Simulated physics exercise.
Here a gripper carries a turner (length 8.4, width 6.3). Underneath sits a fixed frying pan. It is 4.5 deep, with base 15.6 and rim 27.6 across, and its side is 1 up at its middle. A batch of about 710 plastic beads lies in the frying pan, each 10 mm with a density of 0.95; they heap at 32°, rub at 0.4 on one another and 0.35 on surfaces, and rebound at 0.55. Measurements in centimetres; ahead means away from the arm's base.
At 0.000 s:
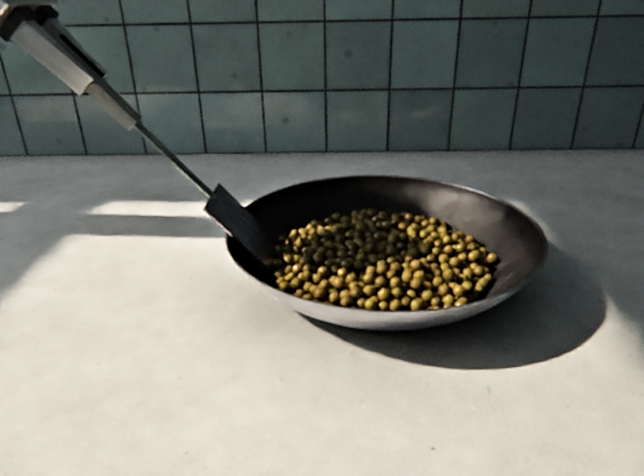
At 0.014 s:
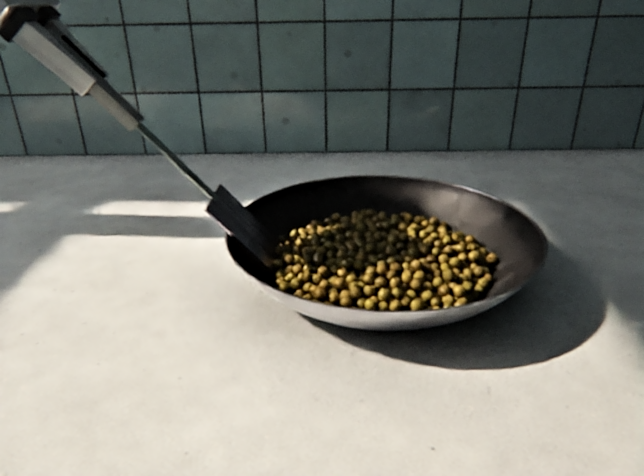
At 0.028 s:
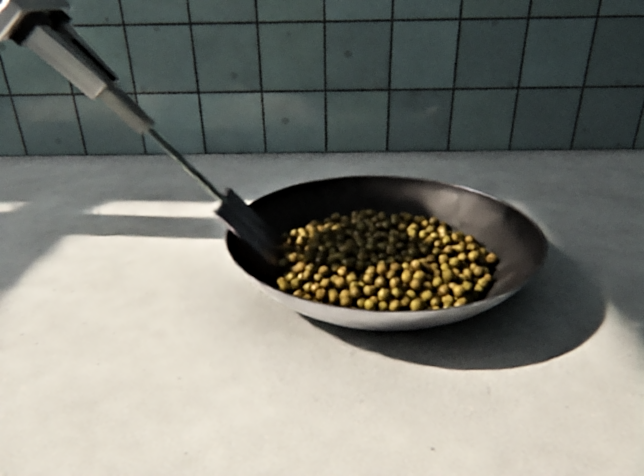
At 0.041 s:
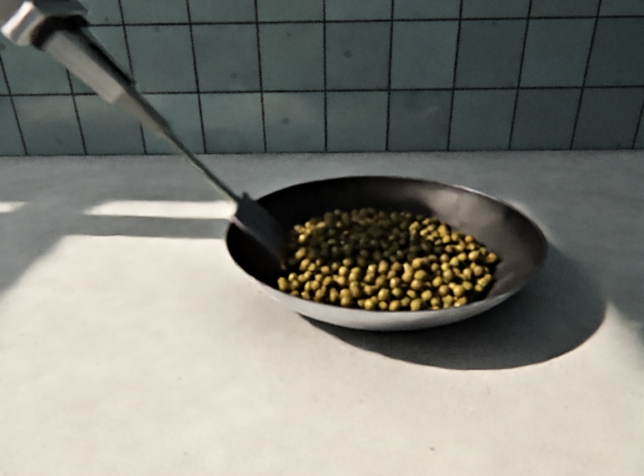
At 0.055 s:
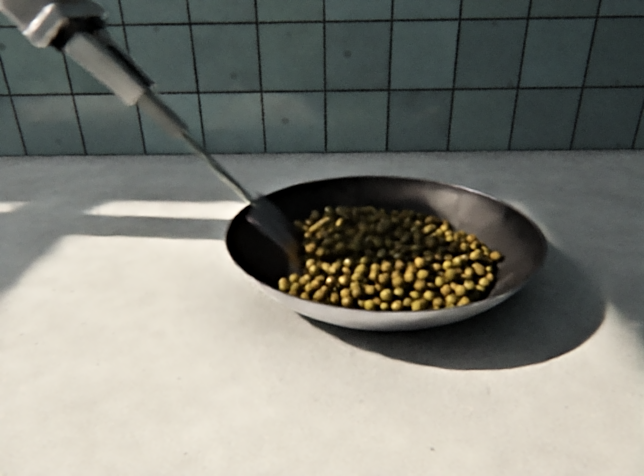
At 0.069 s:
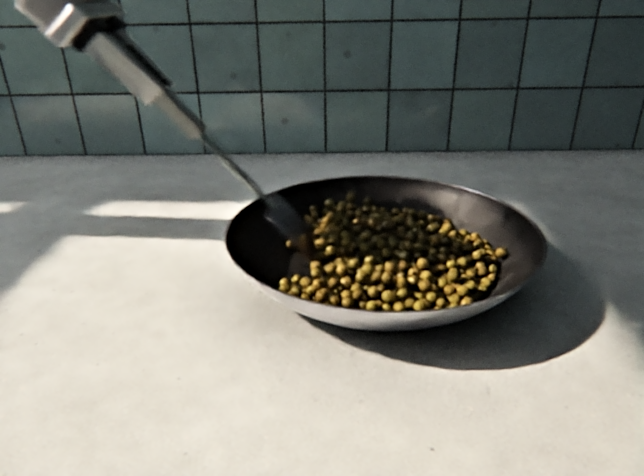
A pale grey counter backed by dark teal square tiles is seen from slightly above by a still camera, with sunlight and shadow across it. A dark frying pan right of centre holds a heap of olive-yellow beads, and a grey gripper reaches in from the upper left with a slanted dark turner. The turner rests briefly at the pan's left side, then slides a short way right, pushing the nearby beads into a slightly higher heap.
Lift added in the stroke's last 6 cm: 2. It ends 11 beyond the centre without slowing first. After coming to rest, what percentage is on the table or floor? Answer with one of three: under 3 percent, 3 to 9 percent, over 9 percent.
Over 9 percent.
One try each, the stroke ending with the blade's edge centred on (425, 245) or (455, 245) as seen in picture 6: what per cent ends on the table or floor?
Roughly 0 and 5 per cent.
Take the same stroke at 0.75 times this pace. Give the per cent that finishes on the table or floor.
That comes to some 20 per cent, roughly.
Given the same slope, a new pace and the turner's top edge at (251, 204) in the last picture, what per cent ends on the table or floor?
My guess is around 20 percent.
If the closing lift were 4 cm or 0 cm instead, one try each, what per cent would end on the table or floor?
Result, in order: Approx. 20 % and 25 %.
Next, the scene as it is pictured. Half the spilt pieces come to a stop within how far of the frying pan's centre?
Roughly 44 cm from the middle.
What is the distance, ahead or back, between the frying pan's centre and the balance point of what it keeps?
2.5 cm ahead.
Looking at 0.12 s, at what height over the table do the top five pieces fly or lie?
They are some 7 cm up.
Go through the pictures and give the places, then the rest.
The turner top edge at (211, 195), sloping 49°; upper third of the load around (380, 251), from x 280 to 495, top at y 215; 708 in the frying pan, in the first frame.
The turner top edge at (213, 196), sloping 49°; upper third of the load around (380, 251), from x 280 to 495, top at y 215, in the second frame.
The turner top edge at (222, 199), sloping 49°; upper third of the load around (376, 251), from x 280 to 490, top at y 215, in the third frame.
The turner top edge at (237, 203), sloping 49°; upper third of the load around (372, 248), from x 285 to 495, top at y 215, in the fourth frame.
The turner top edge at (254, 204), sloping 49°; upper third of the load around (375, 245), from x 285 to 495, top at y 210, in the fifth frame.
The turner top edge at (271, 204), sloping 49°; upper third of the load around (376, 243), from x 285 to 500, top at y 200; 708 in the frying pan, in the sixth frame.
After 0.12 s, sloping 49°, highest piece 9 above the table; 708 in the frying pan.
After 0.17 s, sloping 49°, highest piece 9 above the table; 708 in the frying pan.
After 0.39 s, sloping 49°, highest piece 16 above the table; 555 in the frying pan, 55 on the table or floor, 98 on the blade or in flight.
After 1.44 s, sloping 49°, highest piece 4 above the table; 555 in the frying pan, 153 on the table or floor.
In the end, 555 in the frying pan, 153 on the table or floor. That is 22 % on the table or floor.
